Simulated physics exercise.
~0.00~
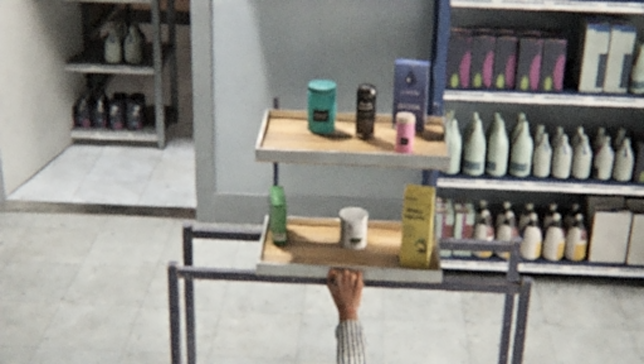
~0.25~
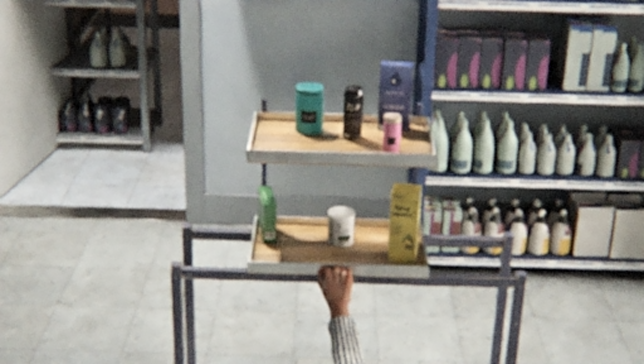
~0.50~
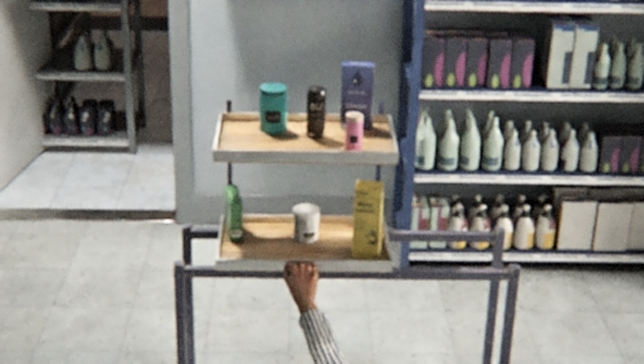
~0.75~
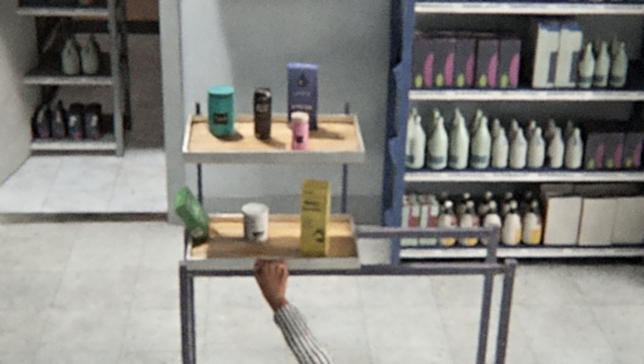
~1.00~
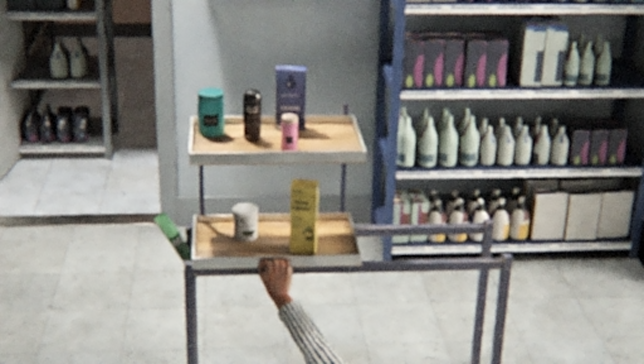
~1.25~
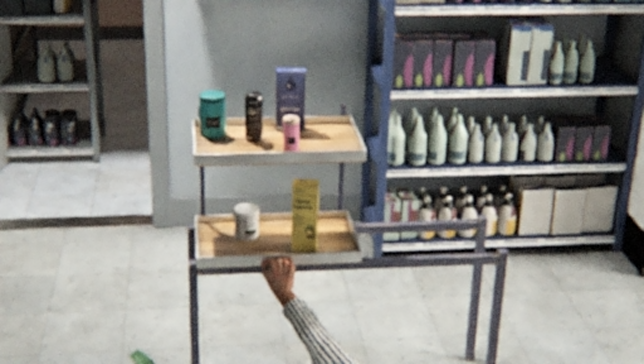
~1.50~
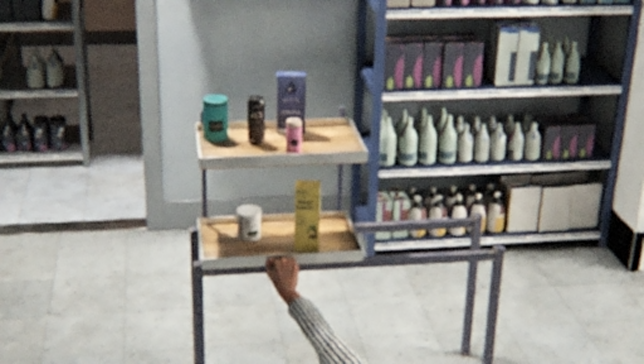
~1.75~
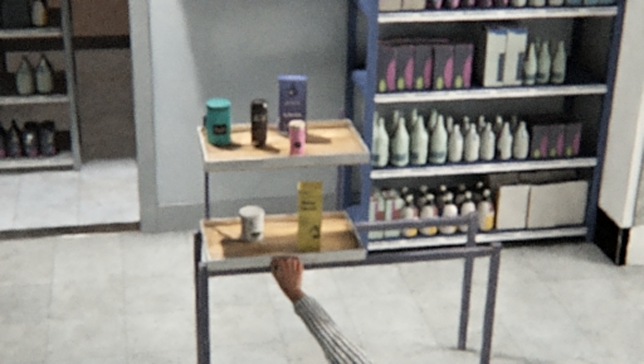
A two-tiered sliding shelf, pushed by a hand in a striped sleeve, moves left along a metal frame in a shop aisle. Its upper tray holds a turquoise jar, a black can, a pink shaker and a blue packet, while a green packet, a white tin and a yellow carton stand below. As the shelf reaches the left end, the green packet tips over the edge. It tumbles off upside down and drops toward the floor, passing out of sight. The shelf stays at the left with the other six items still upright.
